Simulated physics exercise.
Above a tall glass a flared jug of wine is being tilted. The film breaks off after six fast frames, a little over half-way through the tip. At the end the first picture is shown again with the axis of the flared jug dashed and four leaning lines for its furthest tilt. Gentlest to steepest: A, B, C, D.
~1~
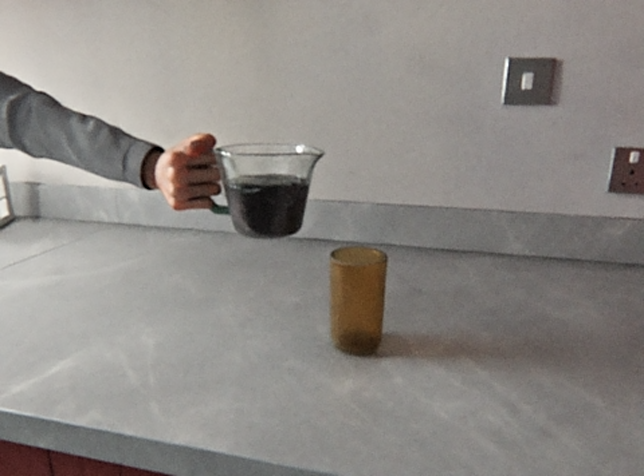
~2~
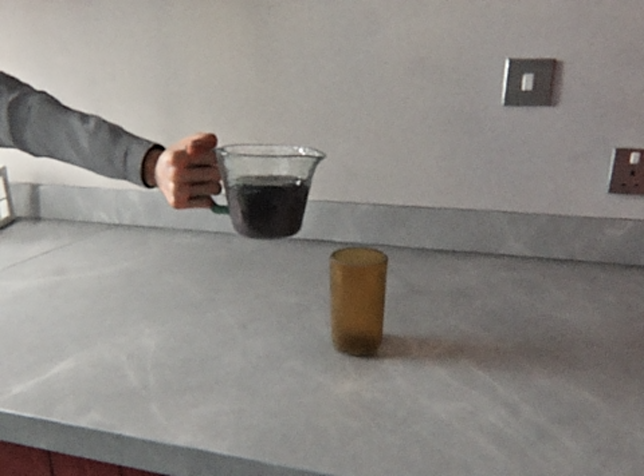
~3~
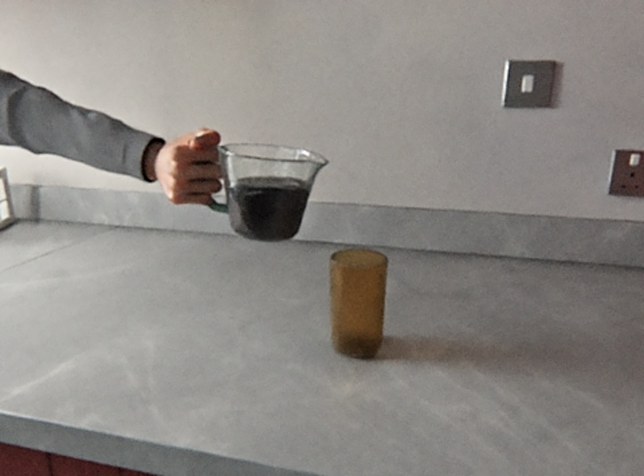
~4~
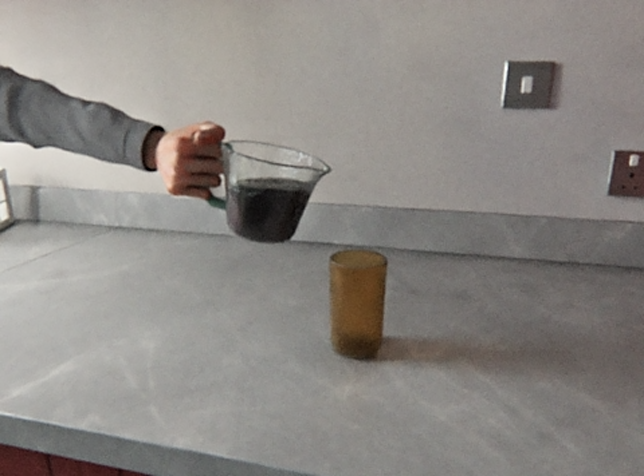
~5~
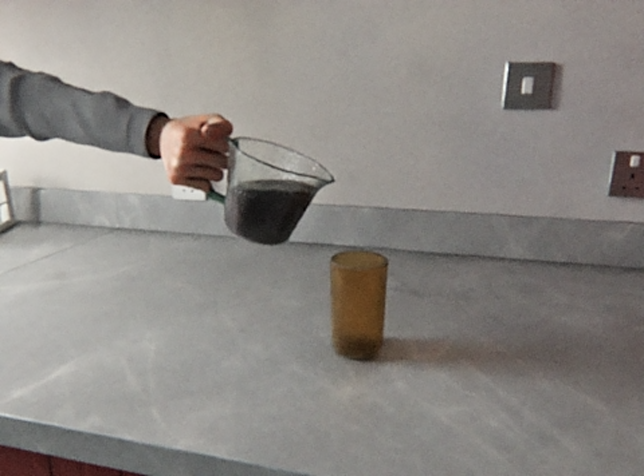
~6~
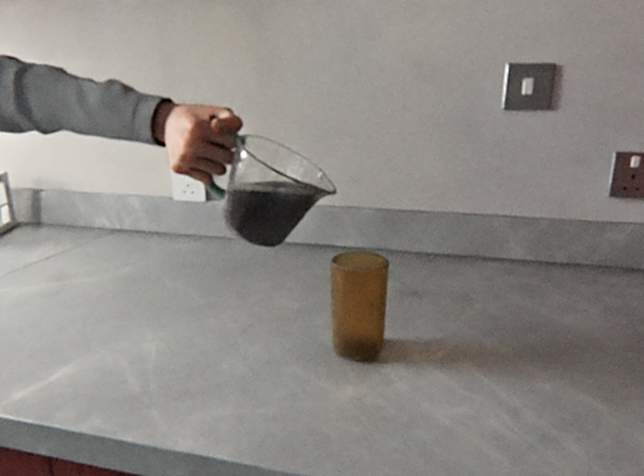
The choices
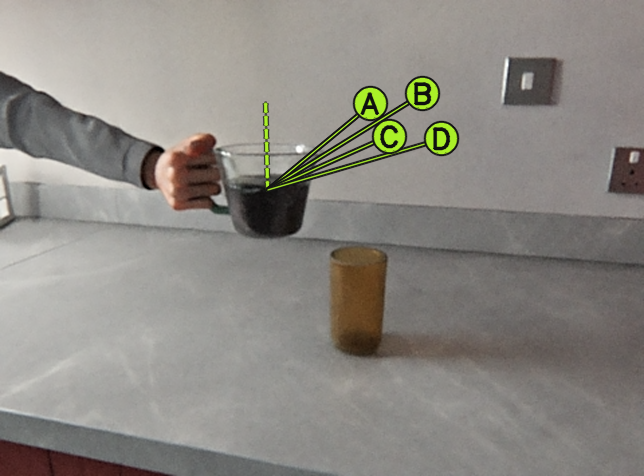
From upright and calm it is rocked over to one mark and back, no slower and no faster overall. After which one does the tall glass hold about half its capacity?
Best: B.
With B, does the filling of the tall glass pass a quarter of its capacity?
Yes, it does.
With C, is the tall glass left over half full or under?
Over.
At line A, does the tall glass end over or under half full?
Under.
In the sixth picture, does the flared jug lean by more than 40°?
No, it does not.
On the marked copy, A at (357, 115); B at (408, 102); C at (373, 142); D at (425, 143).
For line A, the tall glass ends with about 32 % of what it can hold.
For line B, the tall glass ends with about 50 % of what it can hold.
For line C, the tall glass ends with about 69 % of what it can hold.
For line D, the tall glass ends with about 84 % of what it can hold.
